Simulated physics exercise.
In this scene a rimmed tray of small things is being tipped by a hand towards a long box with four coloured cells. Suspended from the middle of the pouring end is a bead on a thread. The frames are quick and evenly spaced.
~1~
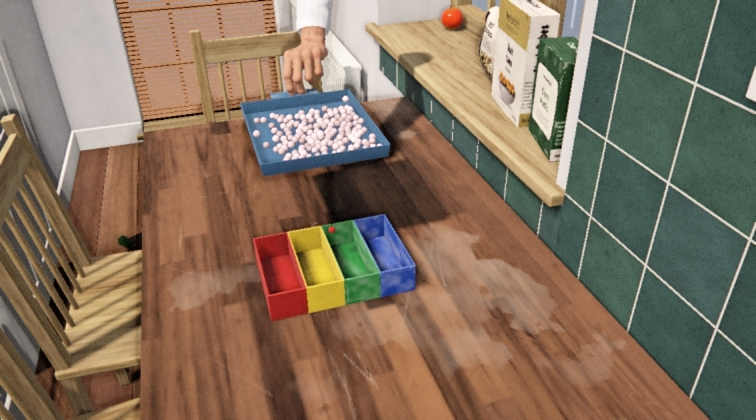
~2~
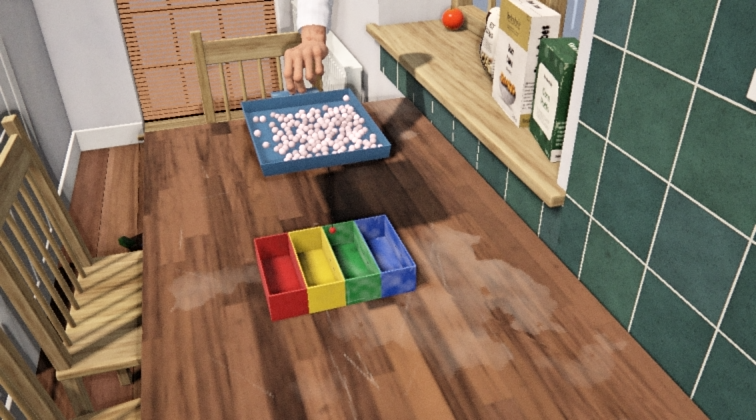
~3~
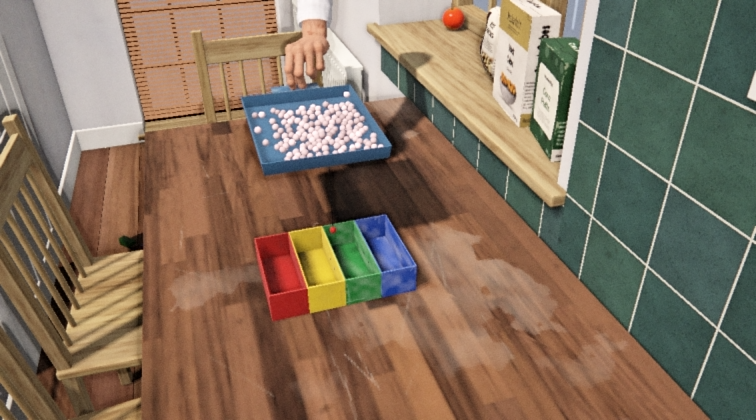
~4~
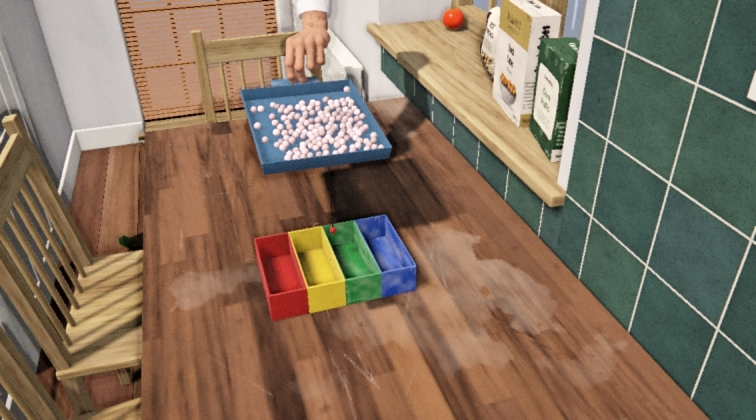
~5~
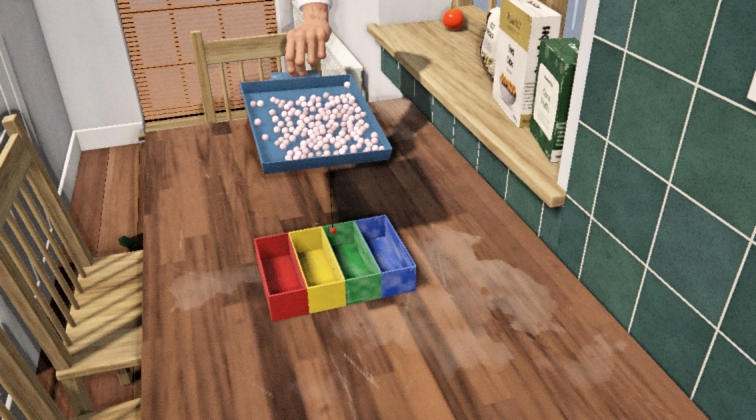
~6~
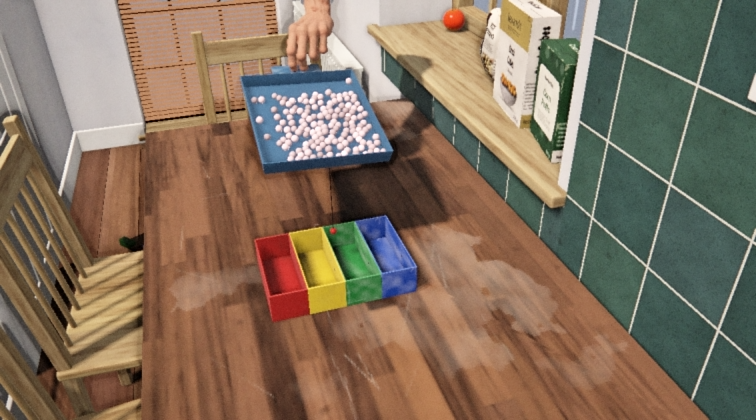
In a kitchen seen from above one end of a long wooden table, pale chairs stand at the left and far end, with a shelf holding a tomato and packages above green tiles at right. A hand holds a blue tray of pinkish-white pearls beyond a box with red, yellow, green and blue cells. The hand gradually tilts the tray slightly towards the box, its near right corner lowest, and the pearls shift forward while the camera stays still.
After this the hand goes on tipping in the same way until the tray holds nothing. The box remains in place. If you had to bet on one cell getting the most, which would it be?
I would bet on the blue one.
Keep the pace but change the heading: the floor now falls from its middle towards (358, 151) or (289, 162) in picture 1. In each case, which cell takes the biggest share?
First aim: That blue cell. Second aim: The red cell.
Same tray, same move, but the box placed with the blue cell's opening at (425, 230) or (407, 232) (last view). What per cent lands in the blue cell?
Respectively 10 percent and 40 percent.
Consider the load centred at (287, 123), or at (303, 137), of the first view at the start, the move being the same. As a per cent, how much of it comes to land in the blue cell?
It comes to about 50 per cent the first time and about 50 per cent the second.
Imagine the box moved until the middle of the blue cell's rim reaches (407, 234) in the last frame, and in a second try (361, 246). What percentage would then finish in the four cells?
In order: 100 per cent and 30 per cent.
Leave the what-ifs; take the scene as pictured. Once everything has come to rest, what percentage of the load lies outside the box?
Somewhere around 30 in a hundred.
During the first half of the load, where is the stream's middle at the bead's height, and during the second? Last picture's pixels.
I'd say close to (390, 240) at first and close to (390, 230) later on.
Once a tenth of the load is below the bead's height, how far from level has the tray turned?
Approx. 80° from level.
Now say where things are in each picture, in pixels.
Corners of the pouring end at (262, 163) and (388, 144), level; middle of the load at (320, 134), sugar pearls; bead on its thread at (332, 230); red cell at (288, 302); yellow cell at (326, 294); green cell at (362, 286); blue cell at (398, 279), in the first frame.
Corners of the pouring end at (263, 164) and (388, 145), level; middle of the load at (321, 134), in the second frame.
Corners of the pouring end at (264, 163) and (389, 145), tipped barely, lowest at the right corner; middle of the load at (321, 132), in the third frame.
Corners of the pouring end at (264, 162) and (389, 146), tipped a little, lowest at the right corner; middle of the load at (322, 130), in the fourth frame.
Corners of the pouring end at (264, 162) and (390, 148), tipped a little, lowest at the right corner; middle of the load at (322, 128), in the fifth frame.
Corners of the pouring end at (265, 162) and (391, 150), tipped a little, lowest at the right corner; middle of the load at (324, 128), nearly all on the move; red cell at (290, 303); yellow cell at (327, 295); green cell at (364, 287); blue cell at (399, 280), in the sixth frame.
Soon, tray tipped steeply; all on the tray.
A while on, tray tipped right over; about a quarter on the tray; about a third in the blue cell; a small part in the green cell; a stray few in the yellow cell; about a third falling or outside the box.
Towards the end, tray tipped past a quarter turn; about half in the blue cell; a small part in the green cell; a stray few in the red cell; a stray few in the yellow cell; about a third falling or outside the box.
Finally, tray tipped past a quarter turn; about half in the blue cell; a small part in the green cell; a stray few in the red cell; a stray few in the yellow cell; about a third outside the box.
